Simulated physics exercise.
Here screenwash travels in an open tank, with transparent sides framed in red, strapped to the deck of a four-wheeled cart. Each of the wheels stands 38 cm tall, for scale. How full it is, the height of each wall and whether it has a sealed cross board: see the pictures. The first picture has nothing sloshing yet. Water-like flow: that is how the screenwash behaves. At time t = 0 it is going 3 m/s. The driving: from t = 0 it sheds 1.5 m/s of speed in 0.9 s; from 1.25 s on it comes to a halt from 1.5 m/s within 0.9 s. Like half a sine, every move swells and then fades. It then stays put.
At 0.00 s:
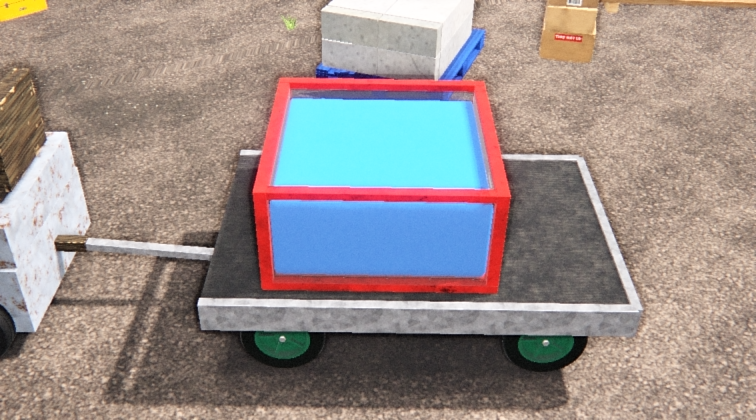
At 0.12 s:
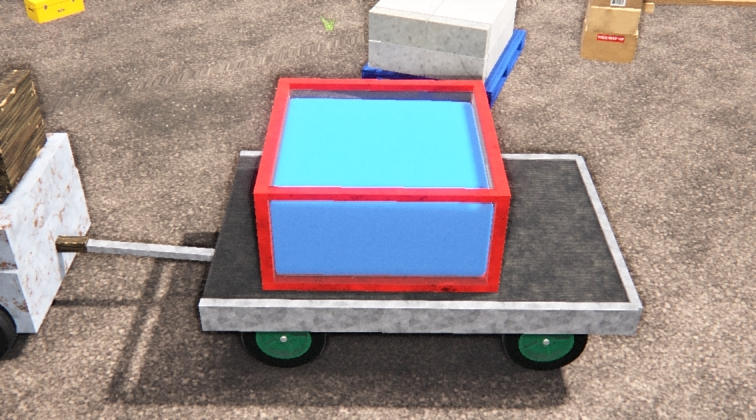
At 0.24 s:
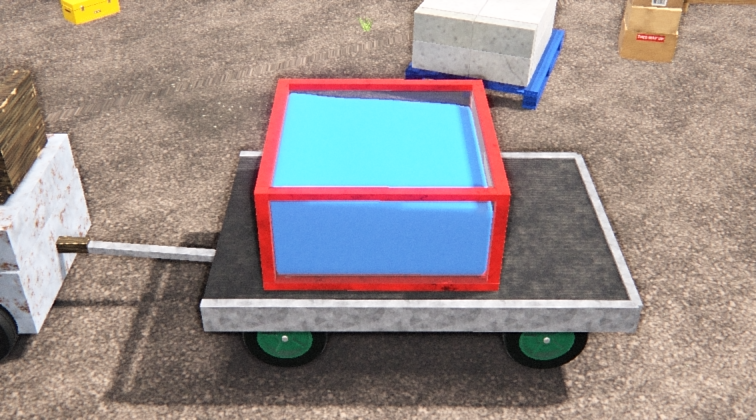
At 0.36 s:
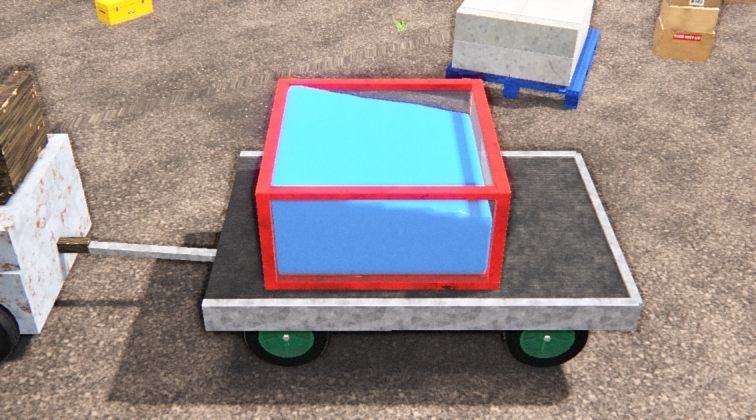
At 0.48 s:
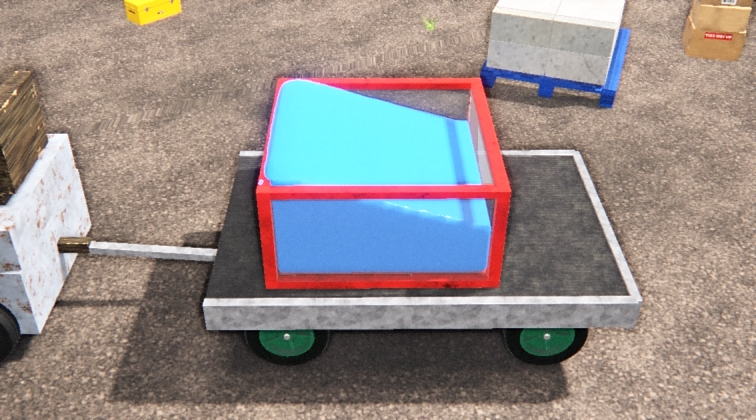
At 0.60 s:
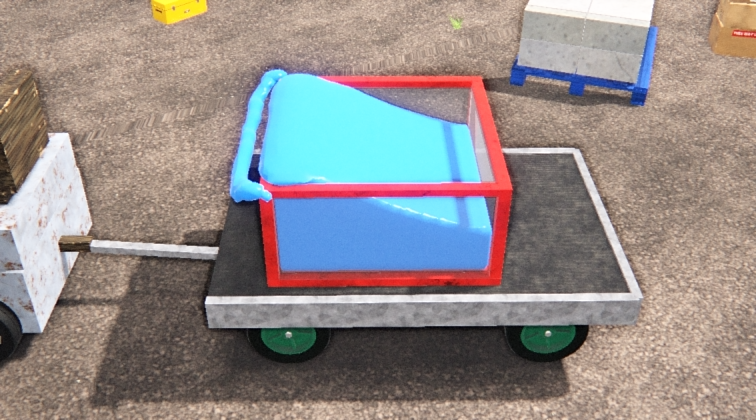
At first, blue liquid lies level in a red-framed, clear-sided open tank on a flatbed trailer, while a loaded pallet and boxes slide rightward across the background. Then the liquid climbs the left wall and sinks at the right, its slope steepening until some pours over the left rim.
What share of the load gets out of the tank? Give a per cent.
About 21 per cent.
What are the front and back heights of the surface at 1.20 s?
Front 28 cm, back 50 cm.
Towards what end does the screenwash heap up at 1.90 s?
Tilt: Towards the forward end.
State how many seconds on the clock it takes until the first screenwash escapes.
0.7 s.
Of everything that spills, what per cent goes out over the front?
Spill fraction there: Roughly 90 per cent.
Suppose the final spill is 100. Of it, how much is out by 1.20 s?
I'd say somewhere near 20 per cent.
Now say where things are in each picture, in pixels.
In the first frame, the surface is at (304, 105) by the front wall; at (459, 107) by the back wall; it shows no tilt against the walls; the front is on the left, levels are read along the far wall; a wheel hub at (547, 348).
In the second frame, the surface is at (304, 105) by the front wall; at (459, 107) by the back wall; it shows no tilt against the walls.
In the third frame, the surface is at (303, 101) by the front wall; at (457, 111) by the back wall; it climbs 4° towards the front.
In the fourth frame, the surface is at (303, 91) by the front wall; at (456, 119) by the back wall; it climbs 11° towards the front.
In the fifth frame, the surface is at (302, 83) by the front wall; at (455, 126) by the back wall; it climbs 17° towards the front.
In the sixth frame, the surface is at (303, 79) by the front wall; at (455, 129) by the back wall; it climbs 20° towards the front; a wheel hub at (549, 339).
Then, 1.20 s in, the surface is 28 cm up at the front and 51 cm at the back; 5 per cent is out, over the front, a little elsewhere.
Then, 1.90 s in, the surface is 57 cm up at the front and 16 cm at the back; 6 per cent is out, over the front, a little elsewhere.
Then, 2.70 s in, the surface is 19 cm up at the front and 50 cm at the back; 18 per cent is out, over the front, a little elsewhere.
Then, 5.14 s in, 21 per cent is out, over the front, a little elsewhere, 65 of 308 litres.
